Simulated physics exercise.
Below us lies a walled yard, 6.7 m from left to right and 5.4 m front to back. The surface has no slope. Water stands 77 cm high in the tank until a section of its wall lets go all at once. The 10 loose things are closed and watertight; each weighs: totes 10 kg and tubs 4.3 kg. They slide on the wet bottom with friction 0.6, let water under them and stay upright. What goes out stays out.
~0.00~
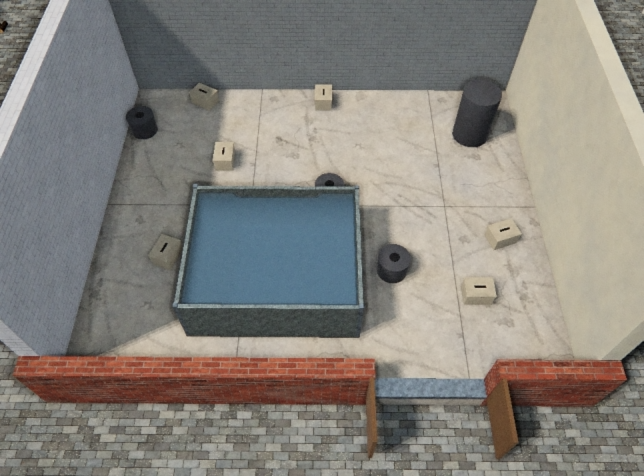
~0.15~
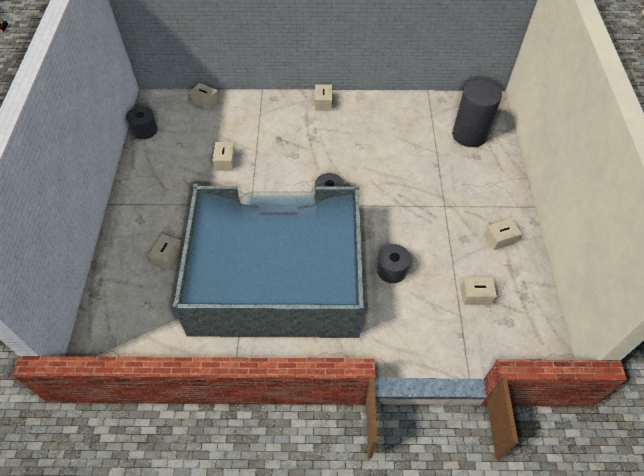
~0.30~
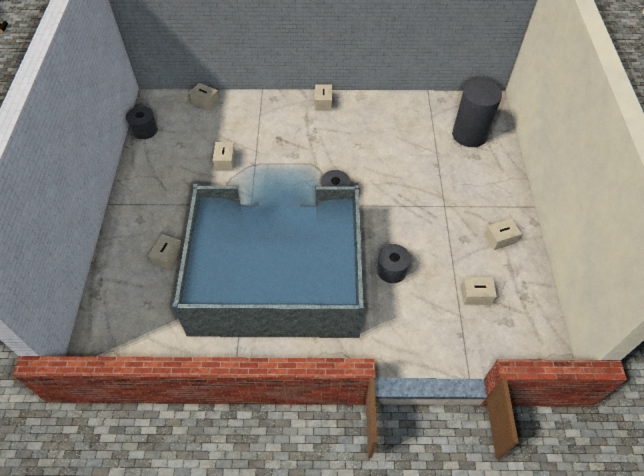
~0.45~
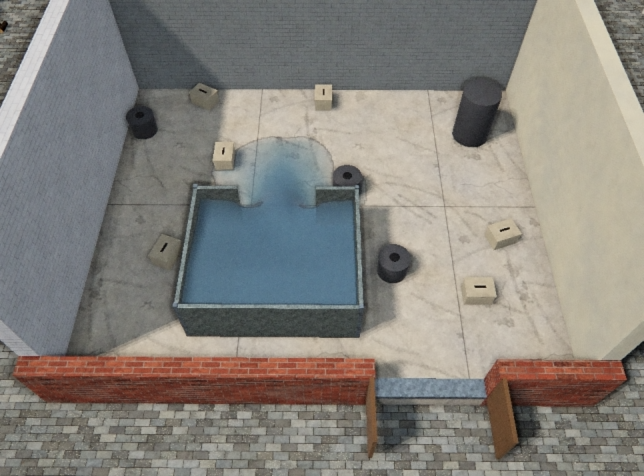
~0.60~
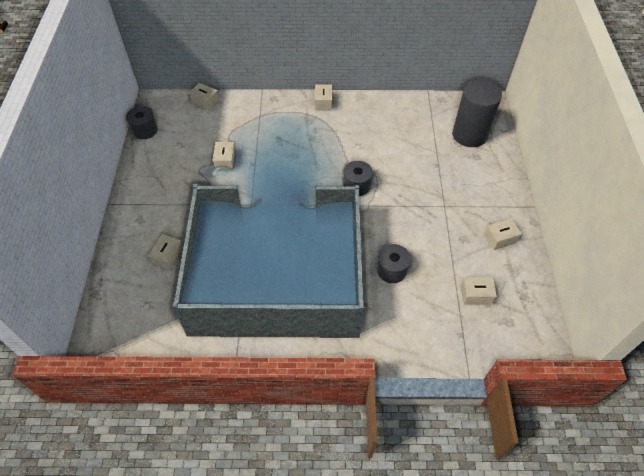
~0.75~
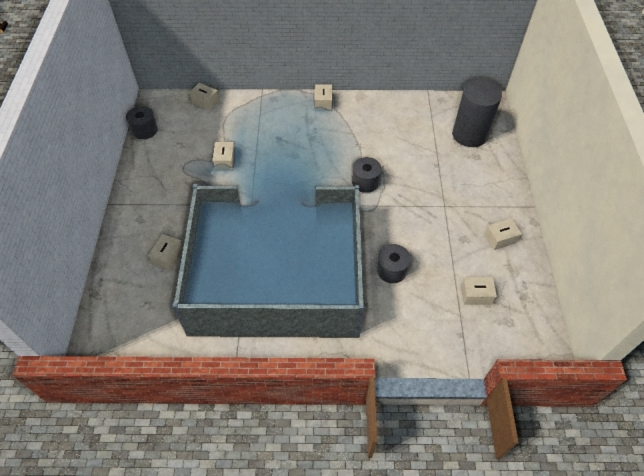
The footage shows a walled yard where a gap opens in the far side of a water-filled tank; water spreads across the pale floor around a beige tote that stays put, while a dark tub slides slightly right.
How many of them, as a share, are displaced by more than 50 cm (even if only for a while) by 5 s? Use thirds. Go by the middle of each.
That comes to at least two thirds.
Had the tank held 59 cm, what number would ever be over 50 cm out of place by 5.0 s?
Then 5.
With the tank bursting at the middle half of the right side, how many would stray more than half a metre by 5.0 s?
Then 4.
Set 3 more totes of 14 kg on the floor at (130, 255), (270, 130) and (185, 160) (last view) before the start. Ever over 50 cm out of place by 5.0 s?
In turn: Over, past it, less.
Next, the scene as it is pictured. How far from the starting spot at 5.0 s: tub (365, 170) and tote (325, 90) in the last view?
In turn: 120 cm, 350 cm.
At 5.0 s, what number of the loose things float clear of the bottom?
I count 2.
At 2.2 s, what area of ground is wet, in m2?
About 18 m2.
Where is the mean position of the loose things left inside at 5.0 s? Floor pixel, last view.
Around (315, 261).
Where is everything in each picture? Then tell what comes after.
A tub at (330, 184), on the bottom; a tote at (223, 151), on the bottom; 4.0 m2 under water; 0 of 10 have shifted, in the first frame.
A tub at (330, 184) rests on the ground; a tote at (223, 151) rests on the ground; water covers 4.8 m2; 0 of 10 have shifted, in the second frame.
A tub at (336, 181), on the bottom, 11 cm from its start; a tote at (223, 151) rests on the ground; water covers 5.7 m2; 1 of 10 have shifted, in the third frame.
A tub at (347, 176), on the bottom, 32 cm from its start; a tote at (223, 151) rests on the ground; water covers 6.8 m2; 1 of 10 have shifted, in the fourth frame.
A tub at (358, 171), on the bottom, 51 cm from its start; a tote at (223, 151), on the bottom; water covers 8.1 m2; 1 of 10 have shifted, in the fifth frame.
A tub at (367, 168) rests on the ground, 67 cm from its start; a tote at (223, 151) rests on the ground; water covers 9.5 m2; 1 of 10 have shifted, in the sixth frame.
After 1.1 s 1 of 10 are over 50 cm from their spots; 0 afloat.
After 2.2 s 4 of 10 are over 50 cm from their spots; 4 afloat.
After 3.5 s 5 of 10 are over 50 cm from their spots; 3 afloat.
After 5.0 s 7 of 10 are over 50 cm from their spots, and 7 have been at some point; 2 afloat.
